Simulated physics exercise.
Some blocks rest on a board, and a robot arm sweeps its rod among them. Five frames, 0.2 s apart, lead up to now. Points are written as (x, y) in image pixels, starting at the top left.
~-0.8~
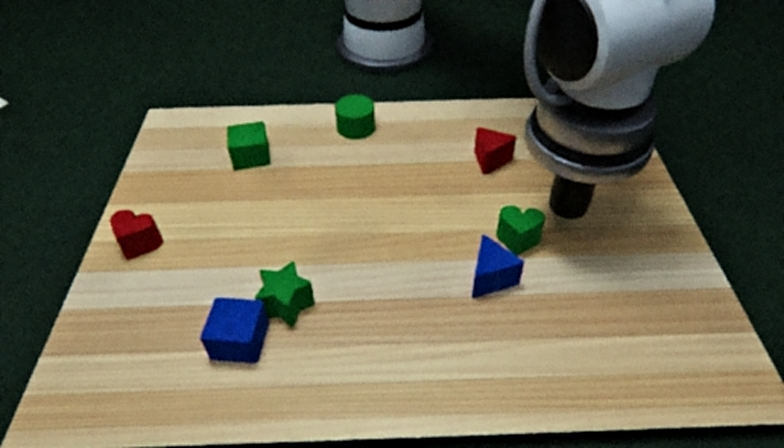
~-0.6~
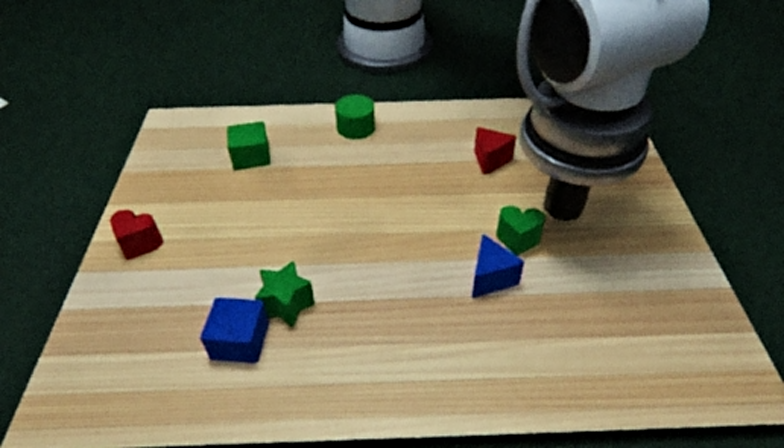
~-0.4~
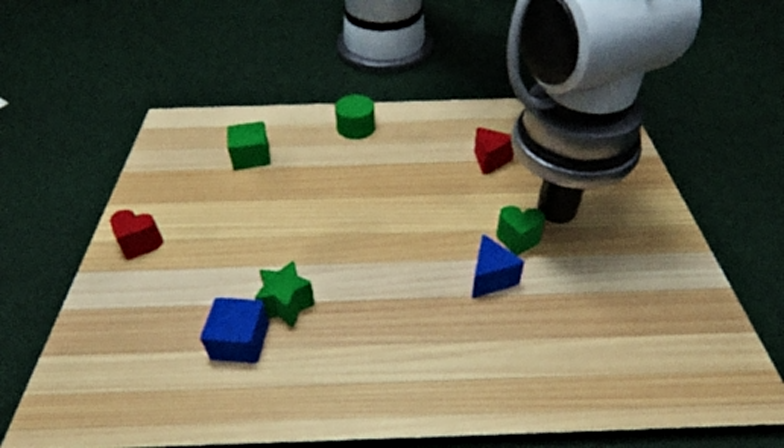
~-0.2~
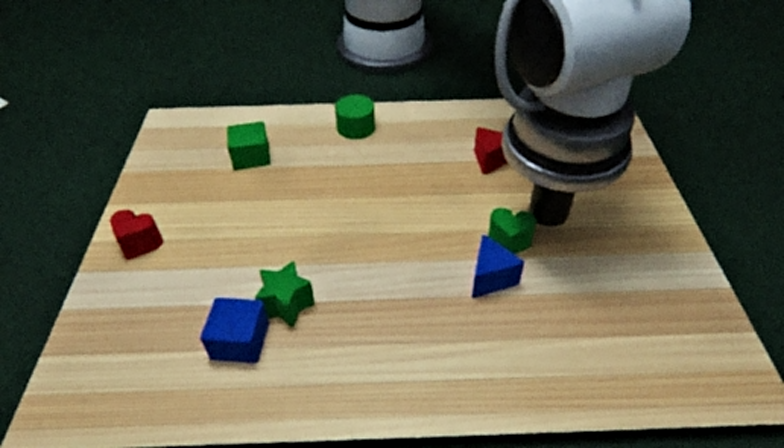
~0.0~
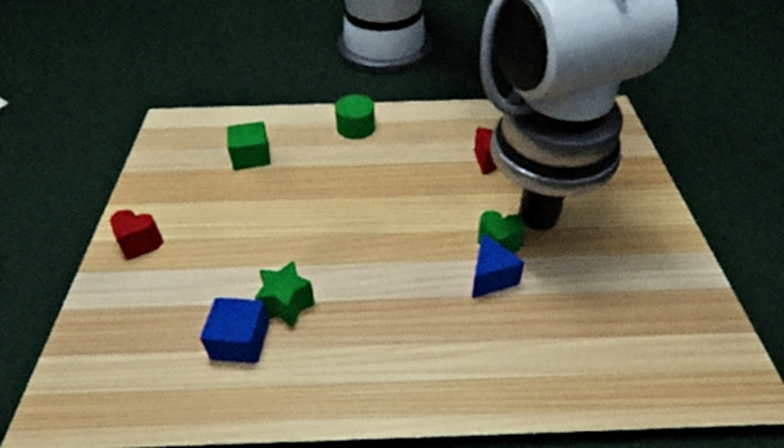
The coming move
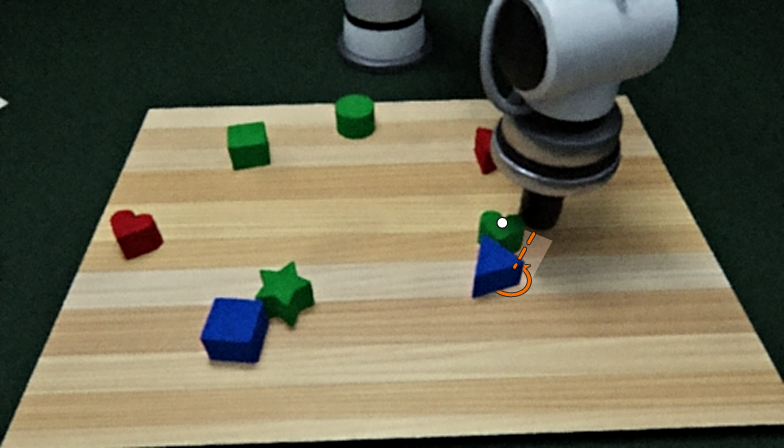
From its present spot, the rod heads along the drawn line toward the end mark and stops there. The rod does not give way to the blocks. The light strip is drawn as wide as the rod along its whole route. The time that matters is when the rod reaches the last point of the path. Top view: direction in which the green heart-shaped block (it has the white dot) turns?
Looking down, my answer is that the green heart-shaped block rotates clockwise.
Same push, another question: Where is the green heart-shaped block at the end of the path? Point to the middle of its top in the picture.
It comes to (480, 237).
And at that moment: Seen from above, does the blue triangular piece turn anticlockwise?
That would be a yes.
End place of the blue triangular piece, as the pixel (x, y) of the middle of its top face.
It is at (468, 272).
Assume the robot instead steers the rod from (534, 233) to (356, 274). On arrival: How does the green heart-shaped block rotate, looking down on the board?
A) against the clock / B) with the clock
B: With the clock.
Path on the board, from (534, 233) directly to (508, 278); the dot is on the green heart-shaped block.
The first path, step by step. Halfway along, rod (525, 239); blue triangular piece (487, 258), turned 25° anticlockwise; green heart-shaped block (485, 231), turned 50° clockwise.
At the end, rod (512, 262); blue triangular piece (468, 272), turned 30° anticlockwise; green heart-shaped block (480, 237), turned 95° clockwise.
